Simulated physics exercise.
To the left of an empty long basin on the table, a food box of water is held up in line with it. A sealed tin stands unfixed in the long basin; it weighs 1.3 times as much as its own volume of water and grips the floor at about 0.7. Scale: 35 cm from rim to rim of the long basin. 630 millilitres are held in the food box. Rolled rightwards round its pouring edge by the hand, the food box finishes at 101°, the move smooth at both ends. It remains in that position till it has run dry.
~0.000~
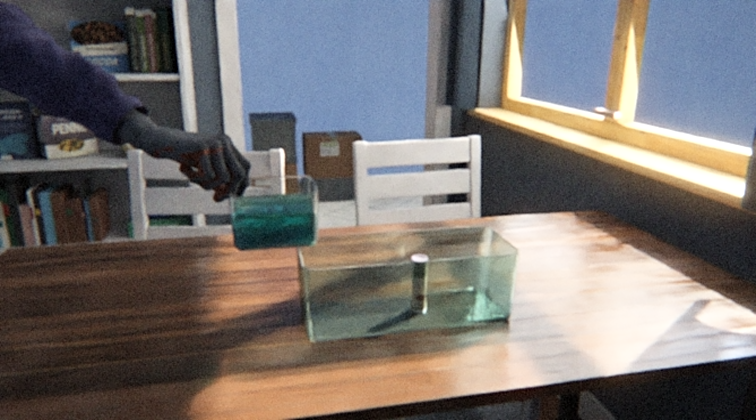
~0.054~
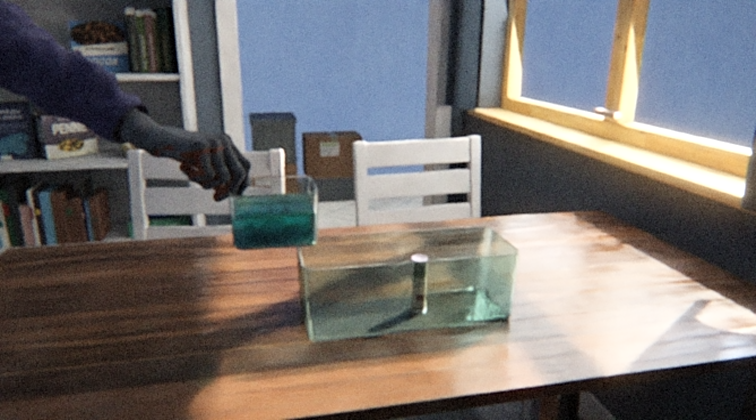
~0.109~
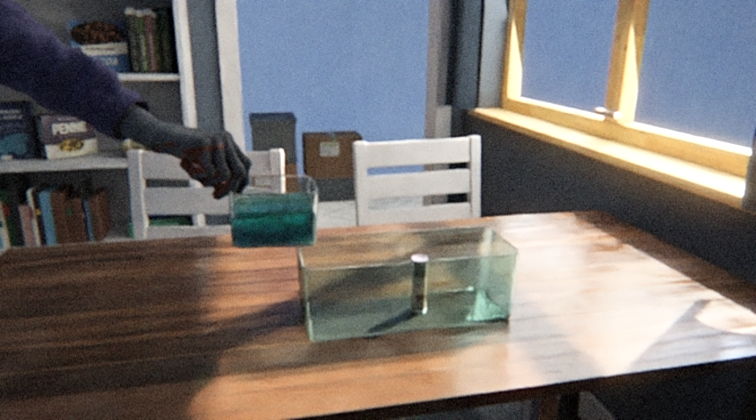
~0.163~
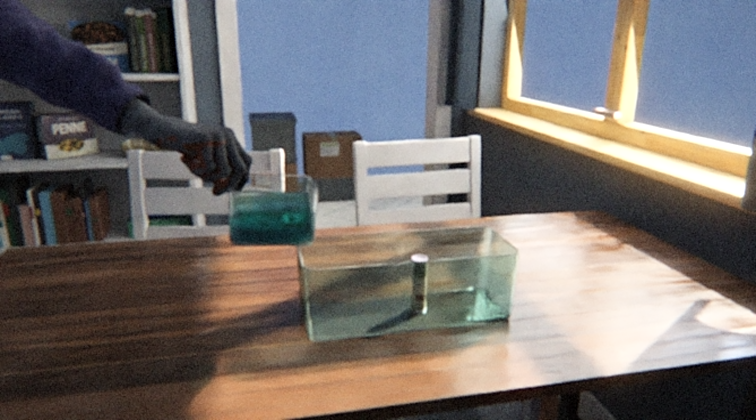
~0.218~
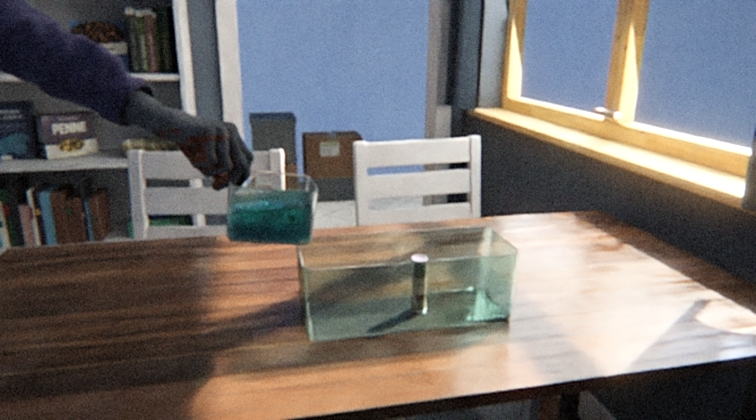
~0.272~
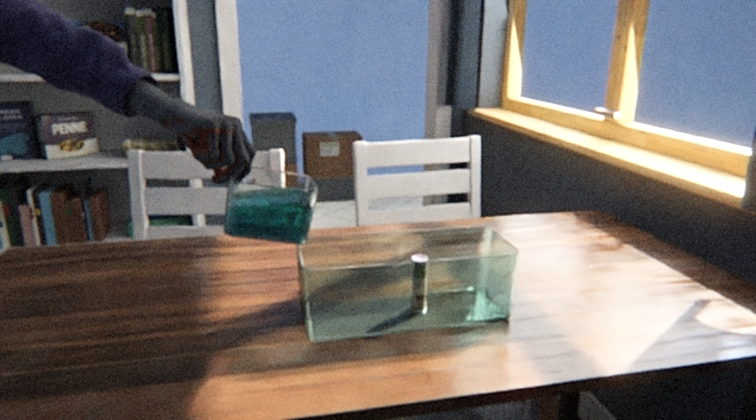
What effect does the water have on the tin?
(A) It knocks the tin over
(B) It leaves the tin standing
B, it leaves the tin standing.
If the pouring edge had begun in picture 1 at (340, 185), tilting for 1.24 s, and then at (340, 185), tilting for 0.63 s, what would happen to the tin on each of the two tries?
First it remains upright; then it topples.
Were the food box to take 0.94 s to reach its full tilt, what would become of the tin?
Holds steady.
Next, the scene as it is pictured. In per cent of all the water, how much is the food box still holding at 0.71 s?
Portion remaining: Approx. 78 per cent.
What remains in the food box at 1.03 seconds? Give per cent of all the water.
22 per cent or so.
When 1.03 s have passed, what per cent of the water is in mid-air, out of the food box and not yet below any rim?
Roughly 20 %.
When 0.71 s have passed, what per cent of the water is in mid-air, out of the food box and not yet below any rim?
About 22 per cent.
By 0.71 s the tilt is 62° and 78 per cent is still to pour; the tin stands where it began.
By 1.03 s the tilt is 94° and 22 per cent is still to pour; the tin stands where it began.
By 1.37 s the tilt is 101° and 2 per cent is still to pour; the tin stands where it began.
By 1.74 s the tilt is 101° and 0 per cent is still to pour; the tin stands where it began.
At rest the tin stands where it began.
